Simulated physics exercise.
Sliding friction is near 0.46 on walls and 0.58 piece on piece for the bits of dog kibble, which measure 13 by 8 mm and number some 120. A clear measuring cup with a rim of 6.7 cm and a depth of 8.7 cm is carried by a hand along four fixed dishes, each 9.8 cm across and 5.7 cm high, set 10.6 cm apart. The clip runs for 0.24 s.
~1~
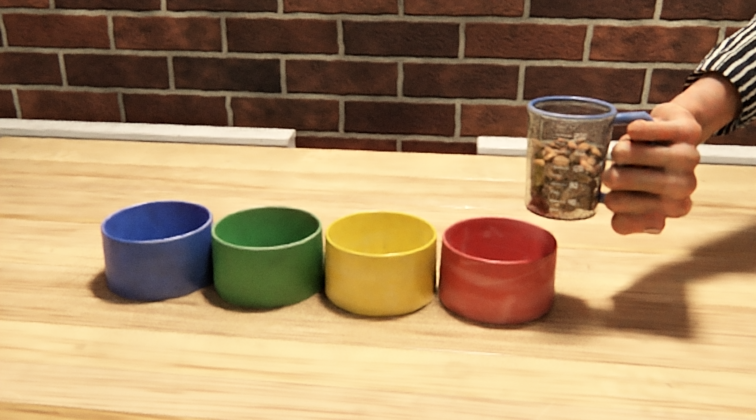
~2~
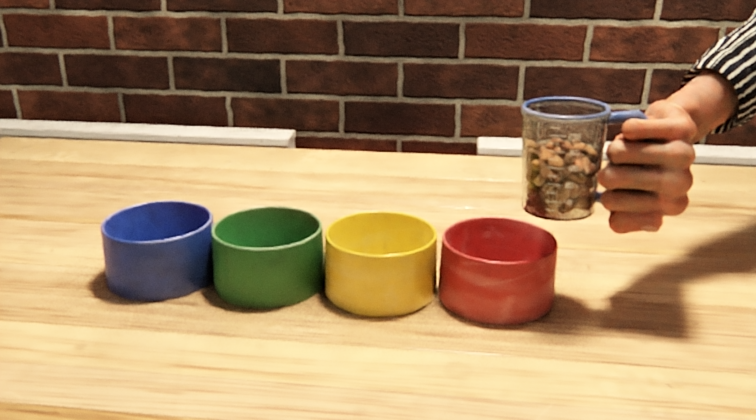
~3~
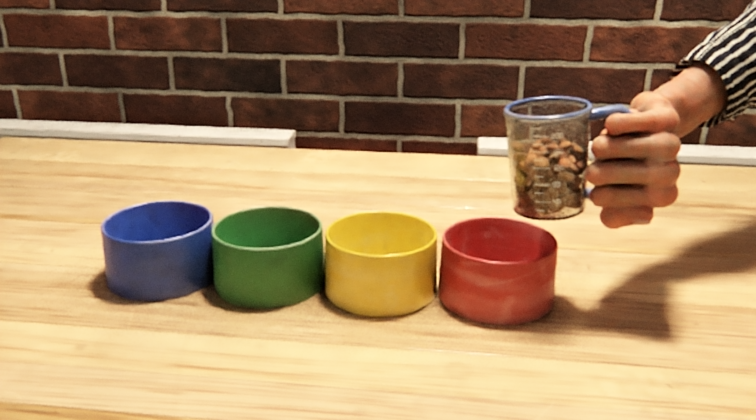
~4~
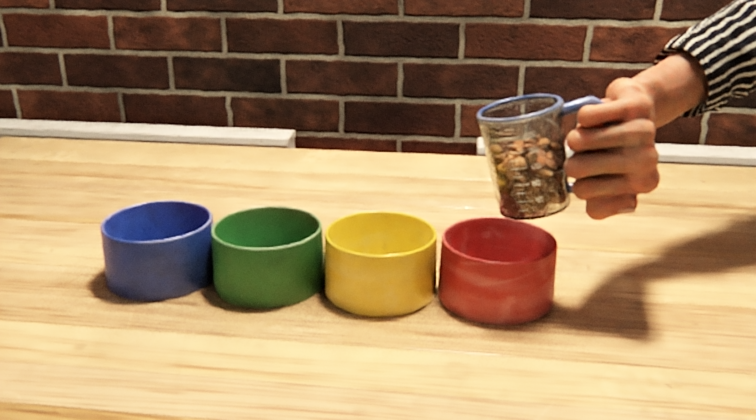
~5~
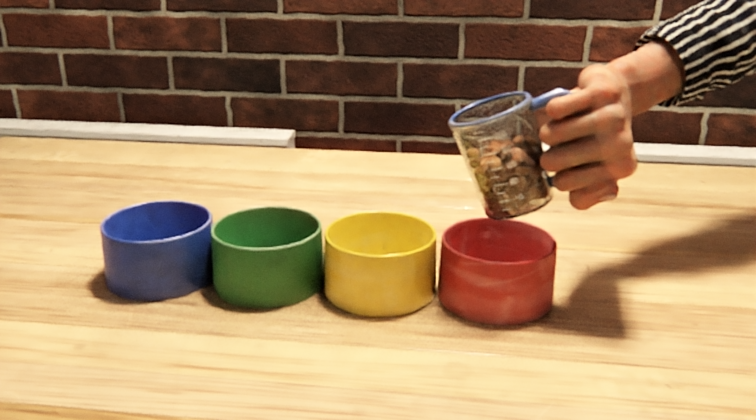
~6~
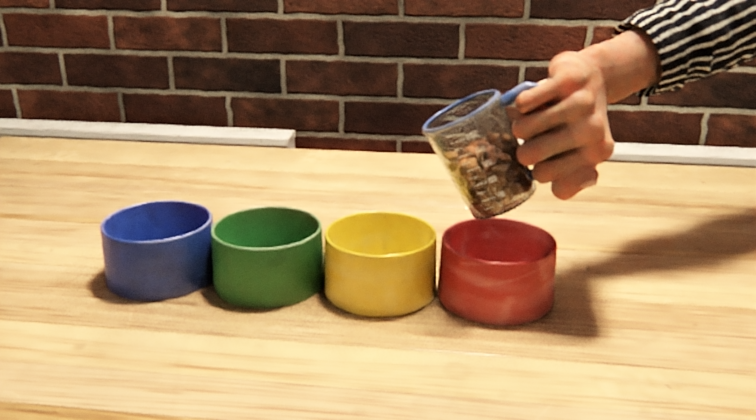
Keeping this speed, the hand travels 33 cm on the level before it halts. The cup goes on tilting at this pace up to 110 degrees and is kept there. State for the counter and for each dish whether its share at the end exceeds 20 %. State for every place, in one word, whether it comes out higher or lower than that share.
Red: Lower, blue: Higher, green: Lower, yellow: Lower, counter: Lower.
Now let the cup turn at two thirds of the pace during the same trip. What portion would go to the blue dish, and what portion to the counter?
Result - blue: 90; counter: 0.
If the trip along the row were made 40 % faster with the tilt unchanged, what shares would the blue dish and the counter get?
Blue 90, counter 10.
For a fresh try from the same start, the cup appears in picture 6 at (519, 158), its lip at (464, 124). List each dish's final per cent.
Red: 0 / blue: 60 / green: 30 / yellow: 0.
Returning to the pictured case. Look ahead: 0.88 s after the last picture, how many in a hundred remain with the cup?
20 per cent.
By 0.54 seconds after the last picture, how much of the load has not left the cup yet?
I reckon around 95 per cent.
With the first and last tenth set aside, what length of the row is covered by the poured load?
I'd put it at close to 6 cm.
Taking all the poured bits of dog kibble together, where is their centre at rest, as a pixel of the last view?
When it all comes to rest, the middle is near (150, 259).
Then, 0.33 s after the last picture, tilt 81 degrees; cup holds 100 %.
Then, 0.54 s after the last picture, tilt 109 degrees; cup holds 95 %, blue 5 %.
Then, 0.88 s after the last picture, tilt 110 degrees; cup holds 20 %, blue 75 %.
In the end, red 0 %, blue 90 %, green 0 %, yellow 0 %, counter 5 %, cup 5 %.
